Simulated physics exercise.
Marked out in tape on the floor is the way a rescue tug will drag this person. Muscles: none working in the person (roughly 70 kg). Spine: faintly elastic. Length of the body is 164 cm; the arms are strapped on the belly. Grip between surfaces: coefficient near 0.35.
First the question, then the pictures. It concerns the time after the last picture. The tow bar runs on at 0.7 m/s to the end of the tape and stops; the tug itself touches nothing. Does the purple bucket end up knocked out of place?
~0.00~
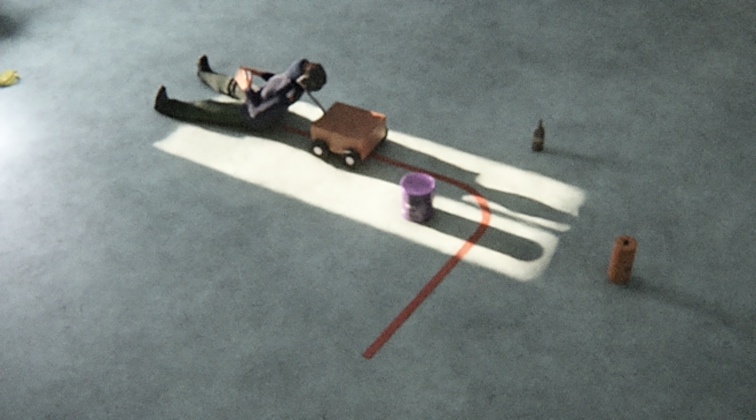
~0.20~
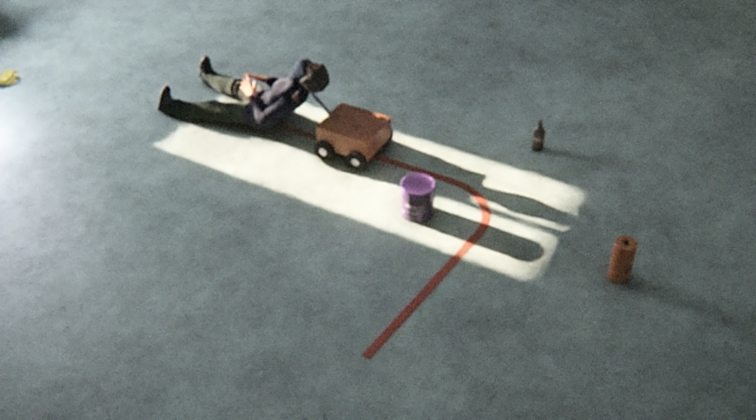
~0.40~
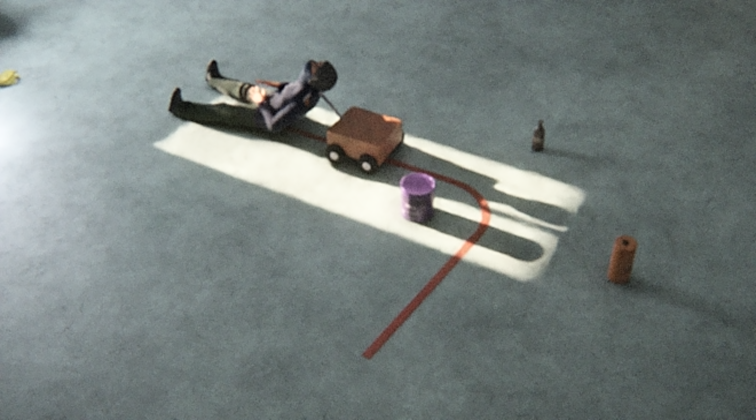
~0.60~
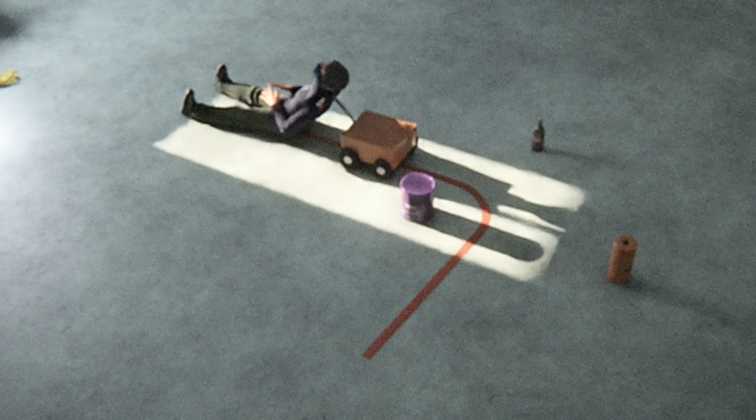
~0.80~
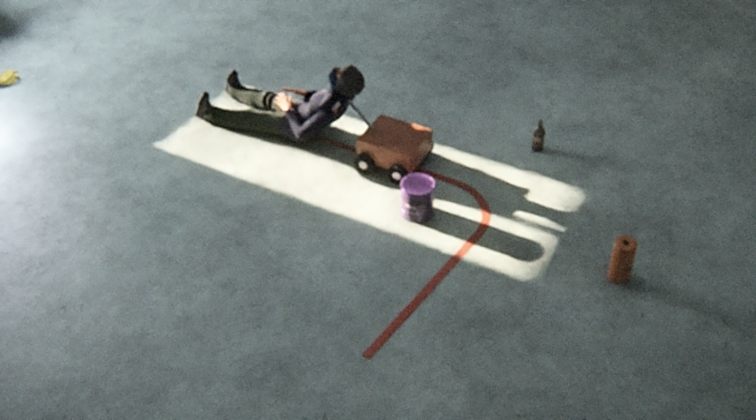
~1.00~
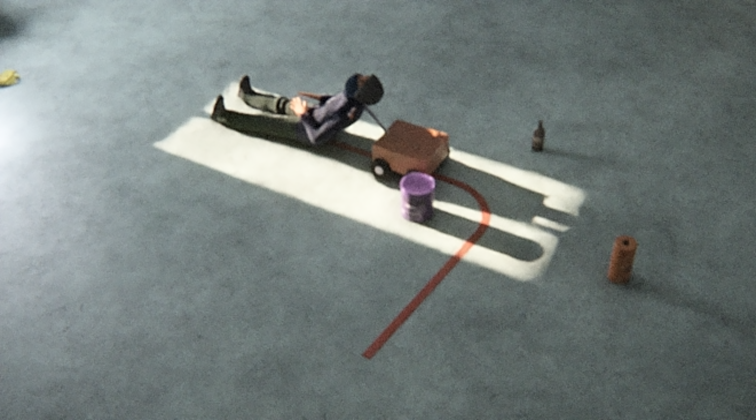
It loses its place.
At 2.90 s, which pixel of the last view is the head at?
(503, 158).
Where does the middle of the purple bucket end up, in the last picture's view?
At about (394, 210).
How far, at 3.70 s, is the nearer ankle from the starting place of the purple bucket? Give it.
They are some 50 centimetres apart.
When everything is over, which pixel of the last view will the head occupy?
Somewhere around (358, 299) in the last picture.
After 2.20 s the purple bucket is where it stood, near (418, 198) in the last picture's view; the nearer ankle is 110 cm from that spot.
After 2.90 s the purple bucket is where it stood, near (418, 199) in the last picture's view; the nearer ankle is 76 cm from that spot.
After 3.70 s the purple bucket is 8 cm from where it stood, near (411, 204) in the last picture's view; the orange post where it stood; the nearer ankle is 49 cm from that spot.
After 4.40 s the purple bucket is 21 cm from where it stood, near (395, 210) in the last picture's view; the nearer ankle is 18 cm from that spot.
After 5.3 s, purple bucket gets knocked; orange post stays put; brown bottle stays put.
